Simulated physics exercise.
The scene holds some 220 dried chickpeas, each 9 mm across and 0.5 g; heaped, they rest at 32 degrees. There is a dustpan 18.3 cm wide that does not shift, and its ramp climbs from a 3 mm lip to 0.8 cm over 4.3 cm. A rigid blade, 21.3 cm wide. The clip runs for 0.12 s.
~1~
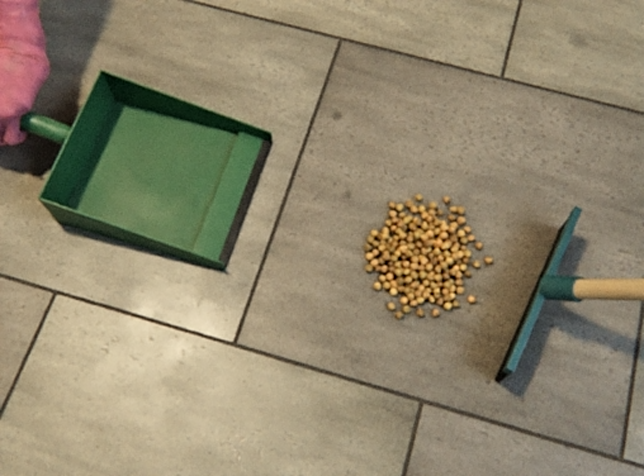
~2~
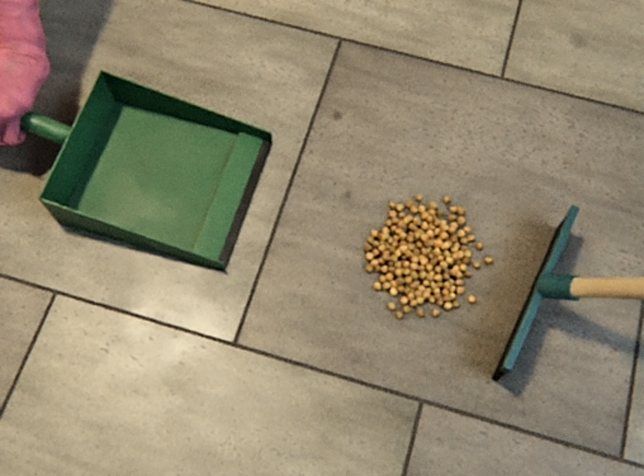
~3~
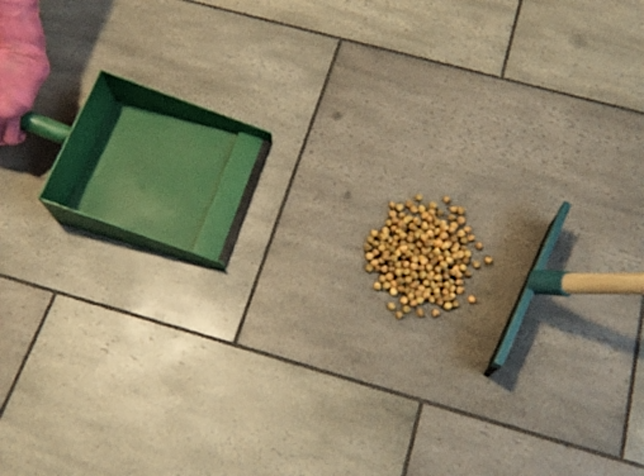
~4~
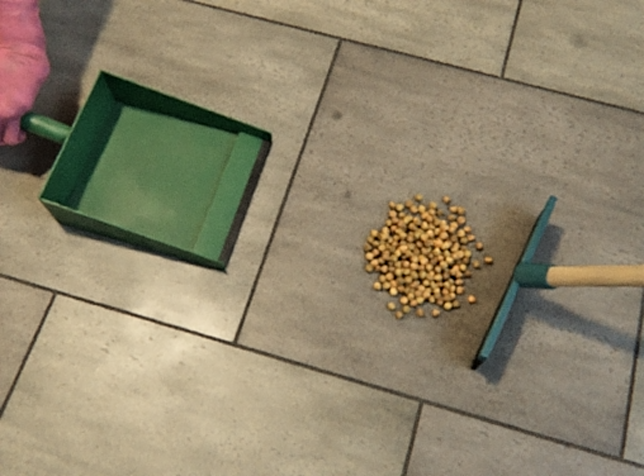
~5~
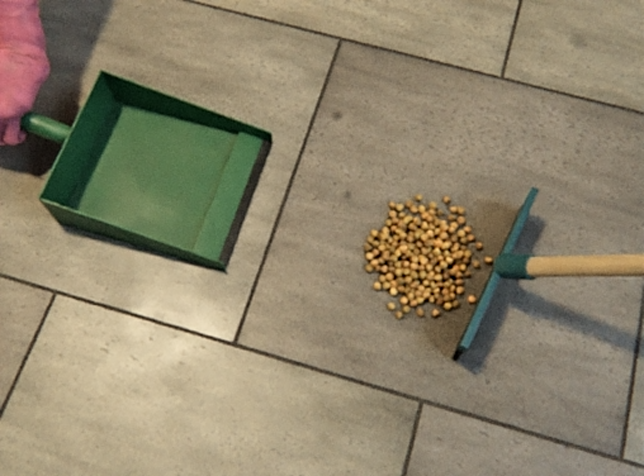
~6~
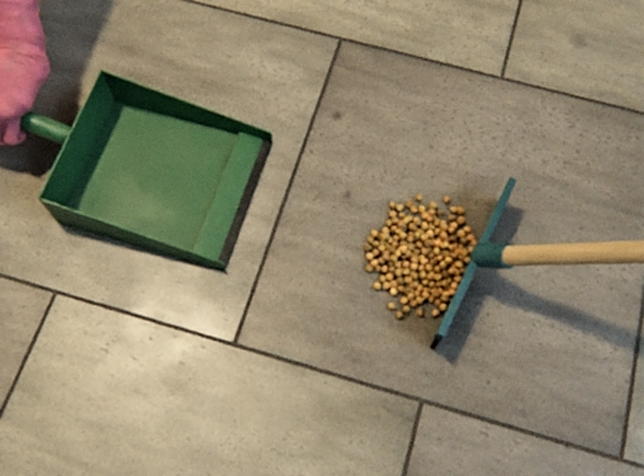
A green blade on a wooden handle slides left into a pile of dried chickpeas.
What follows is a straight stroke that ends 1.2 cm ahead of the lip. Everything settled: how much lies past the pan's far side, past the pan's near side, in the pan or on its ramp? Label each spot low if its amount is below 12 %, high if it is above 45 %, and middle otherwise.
Past the pan's far side: Middle, past the pan's near side: Low, in the pan or on its ramp: High.
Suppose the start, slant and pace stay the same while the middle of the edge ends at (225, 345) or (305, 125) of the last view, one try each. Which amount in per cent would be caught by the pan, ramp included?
About 5 % and 30 %.
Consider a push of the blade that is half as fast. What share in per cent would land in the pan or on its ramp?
I'd put it at close to 40 per cent.
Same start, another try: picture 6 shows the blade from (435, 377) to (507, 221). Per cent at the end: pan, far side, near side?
Pan 5 % / far 10 % / near 25 %.
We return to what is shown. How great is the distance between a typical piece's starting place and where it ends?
Roughly 28 cm.
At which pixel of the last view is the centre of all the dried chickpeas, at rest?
Estimated resting centre: Around (235, 160).
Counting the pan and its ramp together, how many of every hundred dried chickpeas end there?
50 %.
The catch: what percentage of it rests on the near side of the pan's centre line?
Roughly 30 percent.
Then, 0.12 s after the last picture, middle of the blade 15 cm from the lip; 0 % over the lip, far side 10 %, near side 5 %.
Then, 0.20 s after the last picture, middle of the blade 6 cm from the lip; 0 % over the lip, far side 20 %, near side 5 %.
Then, 0.42 s after the last picture, middle of the blade 3 cm from the lip; 50 % over the lip, far side 25 %, near side 5 %.
In the end, far side 25 %, near side 5 %, pan 50 %, in front of the lip or behind the blade 20 %.
